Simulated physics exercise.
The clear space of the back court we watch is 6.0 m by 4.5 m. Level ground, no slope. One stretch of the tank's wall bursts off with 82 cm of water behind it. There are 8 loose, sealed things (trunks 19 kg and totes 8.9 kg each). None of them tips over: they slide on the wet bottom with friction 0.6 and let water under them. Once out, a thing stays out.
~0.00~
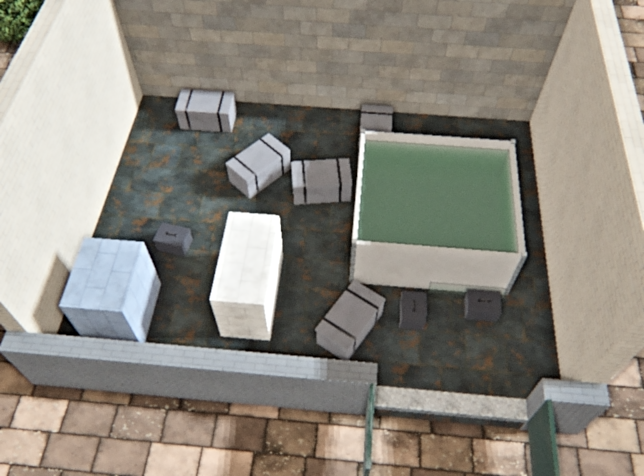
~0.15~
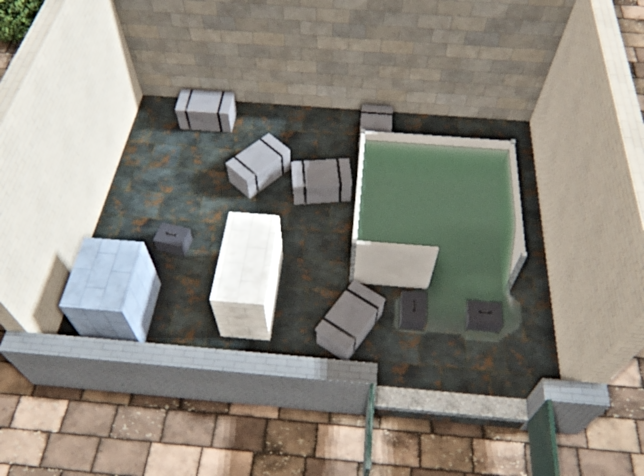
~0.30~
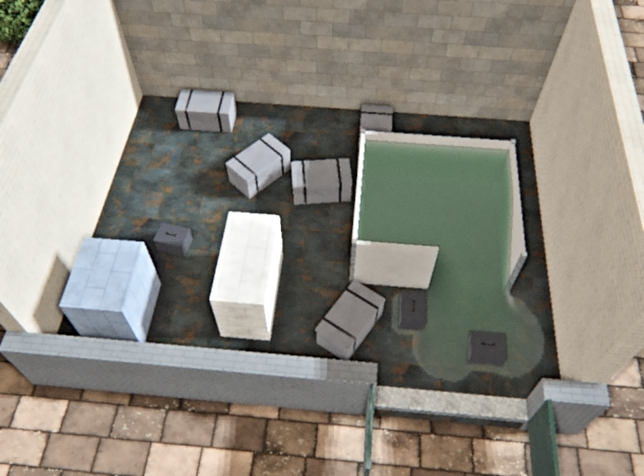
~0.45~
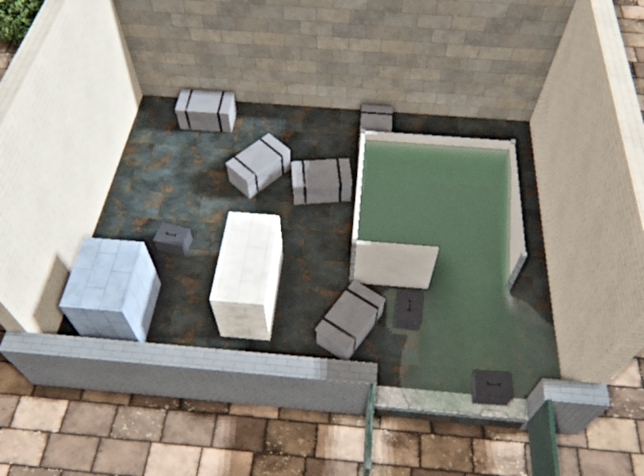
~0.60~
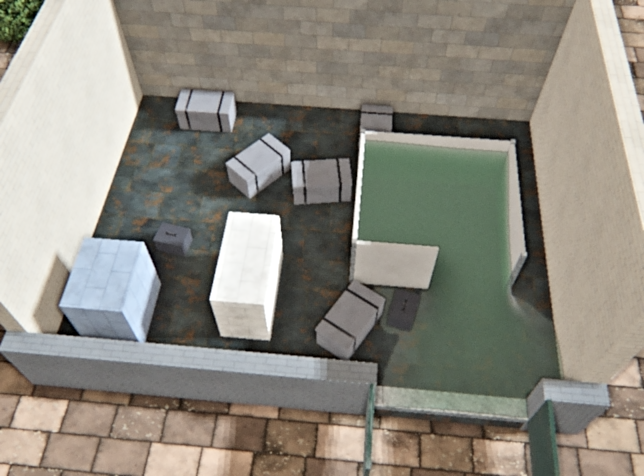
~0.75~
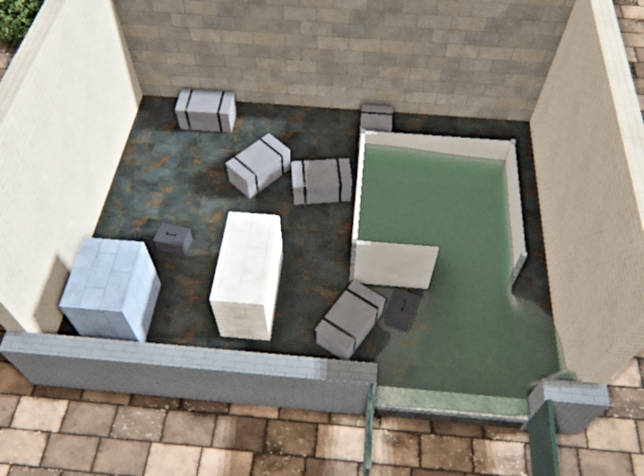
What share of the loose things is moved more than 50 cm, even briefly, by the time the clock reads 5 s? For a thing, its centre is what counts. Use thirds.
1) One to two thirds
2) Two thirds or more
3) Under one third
Under one third.
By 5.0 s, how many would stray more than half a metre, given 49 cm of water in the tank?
That would make 1 of them.
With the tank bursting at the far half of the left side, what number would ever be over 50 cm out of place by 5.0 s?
So the tally would be 4.
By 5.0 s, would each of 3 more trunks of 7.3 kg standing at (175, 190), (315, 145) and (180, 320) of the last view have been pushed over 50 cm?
Outcome: Stays within first, stays within next, stays within last.
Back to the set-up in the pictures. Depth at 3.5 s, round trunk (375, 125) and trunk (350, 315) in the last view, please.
Roughly 0 and 1 cm.
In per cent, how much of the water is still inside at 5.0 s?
I'd say some 42 percent hasn't gone yet.
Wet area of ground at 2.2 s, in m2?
Close to 8.0 m2, I'd say.
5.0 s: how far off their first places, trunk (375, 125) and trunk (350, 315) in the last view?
Taking them in turn, I get 0 cm for the first and 0 cm for the second.
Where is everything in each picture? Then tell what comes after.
The first frame shows a tote at (414, 306), on the bottom; a trunk at (205, 101) rests on the ground; water covers 3.3 m2; 0 of 8 have shifted.
The second frame shows a tote at (414, 306), on the bottom; a trunk at (205, 101), on the bottom; 3.9 m2 under water; 1 of 8 have shifted.
The third frame shows a tote at (413, 306) rests on the ground; a trunk at (205, 101), on the bottom; water covers 4.8 m2; 1 of 8 have shifted.
The fourth frame shows a tote at (409, 306), on the bottom, 6 cm from its start; a trunk at (205, 101), on the bottom; water covers 5.8 m2; 2 of 8 have shifted.
The fifth frame shows a tote at (404, 306) rests on the ground, 12 cm from its start; a trunk at (205, 101) rests on the ground; water covers 6.1 m2; 2 of 8 have shifted.
The sixth frame shows a tote at (403, 306) rests on the ground, 13 cm from its start; a trunk at (205, 101), on the bottom; water covers 6.3 m2; 2 of 8 have shifted.
After 1.1 s 1 of 8 are over 50 cm from their spots; 0 afloat.
After 2.2 s 1 of 8 are over 50 cm from their spots; 0 afloat.
After 3.5 s 1 of 8 are over 50 cm from their spots; 0 afloat.
After 5.0 s 1 of 8 are over 50 cm from their spots, and 1 have been at some point; 0 afloat.
